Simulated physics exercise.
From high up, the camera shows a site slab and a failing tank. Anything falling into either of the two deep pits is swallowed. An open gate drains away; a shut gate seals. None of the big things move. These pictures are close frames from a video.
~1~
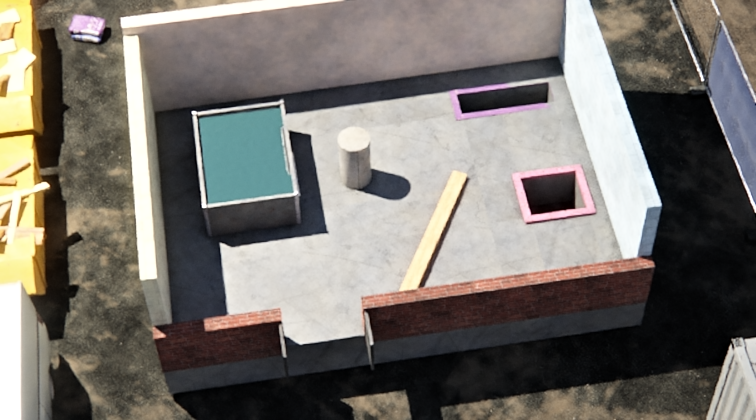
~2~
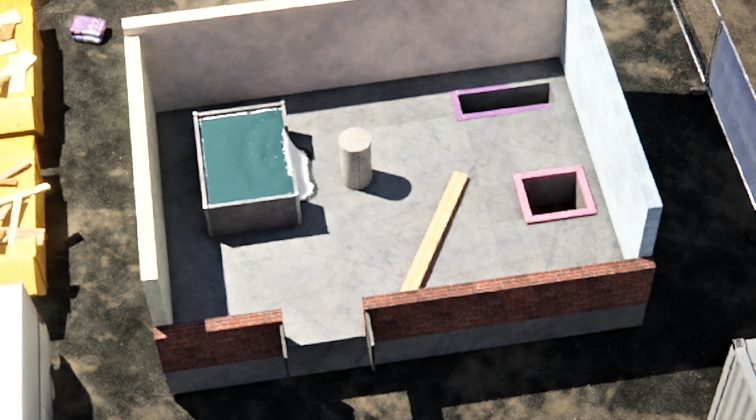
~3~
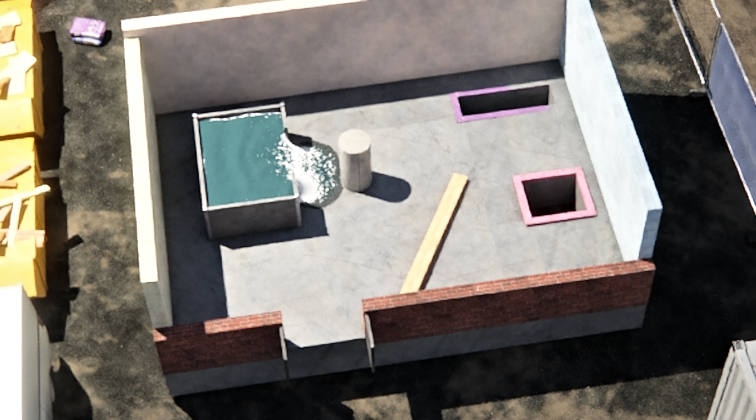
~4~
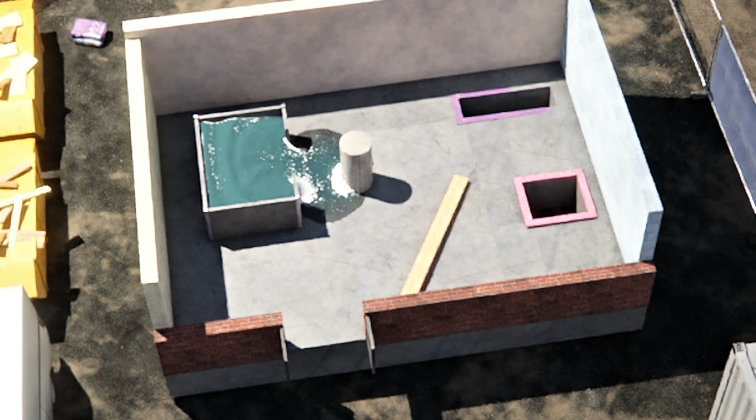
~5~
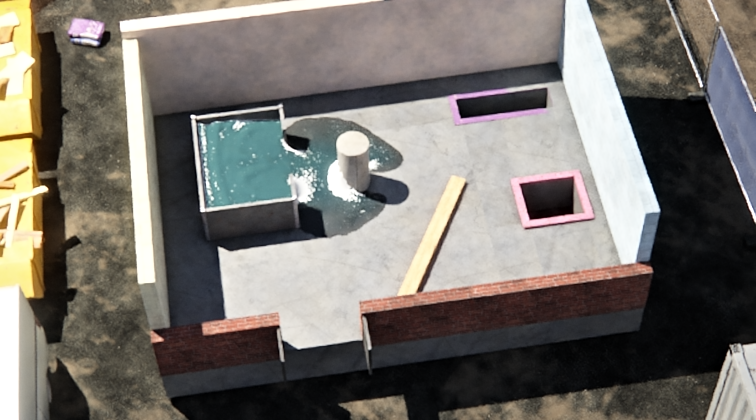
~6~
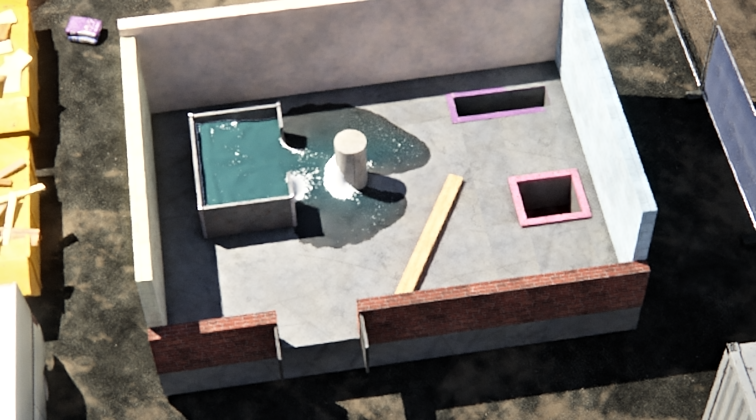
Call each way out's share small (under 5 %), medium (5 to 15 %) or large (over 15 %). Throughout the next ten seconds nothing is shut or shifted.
Small, medium or large: The gate gets a medium share; the purple pit gets a large share; the pink pit gets a small share.
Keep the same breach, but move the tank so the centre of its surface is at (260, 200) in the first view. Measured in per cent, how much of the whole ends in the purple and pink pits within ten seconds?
Parts in a hundred: Purple 15, pink 10.
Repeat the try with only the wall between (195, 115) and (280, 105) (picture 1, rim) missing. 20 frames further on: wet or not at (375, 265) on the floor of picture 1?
Untouched.
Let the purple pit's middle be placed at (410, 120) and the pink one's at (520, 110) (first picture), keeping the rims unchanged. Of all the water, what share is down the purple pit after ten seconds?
The purple pit takes 35 per cent.
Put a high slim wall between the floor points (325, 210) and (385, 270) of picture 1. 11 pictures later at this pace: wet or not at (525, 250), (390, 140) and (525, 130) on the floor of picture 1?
The first location is not reached, the second is soaked through, and the third is soaked through.
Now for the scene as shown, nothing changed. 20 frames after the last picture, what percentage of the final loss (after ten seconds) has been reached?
By then, close to 30 % of it.
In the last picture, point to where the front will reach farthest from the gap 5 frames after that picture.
The front should reach about (528, 116).
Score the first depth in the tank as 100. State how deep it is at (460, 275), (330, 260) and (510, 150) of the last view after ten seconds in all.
6, 2 and 4 in a hundred, in turn.
A moment on, water covers 35 % of the floor; the gate 0 %, the purple pit 1 %, the pink pit 0 %.
Next, water covers 50 % of the floor; the gate 0 %, the purple pit 3 %, the pink pit 0 %.
Then, water covers 60 % of the floor; the gate 2 %, the purple pit 11 %, the pink pit 0 %.
Later, water covers 80 % of the floor; the gate 6 %, the purple pit 23 %, the pink pit 1 %.
In the end, water covers 90 % of the floor; the gate 10 %, the purple pit 31 %, the pink pit 2 %.
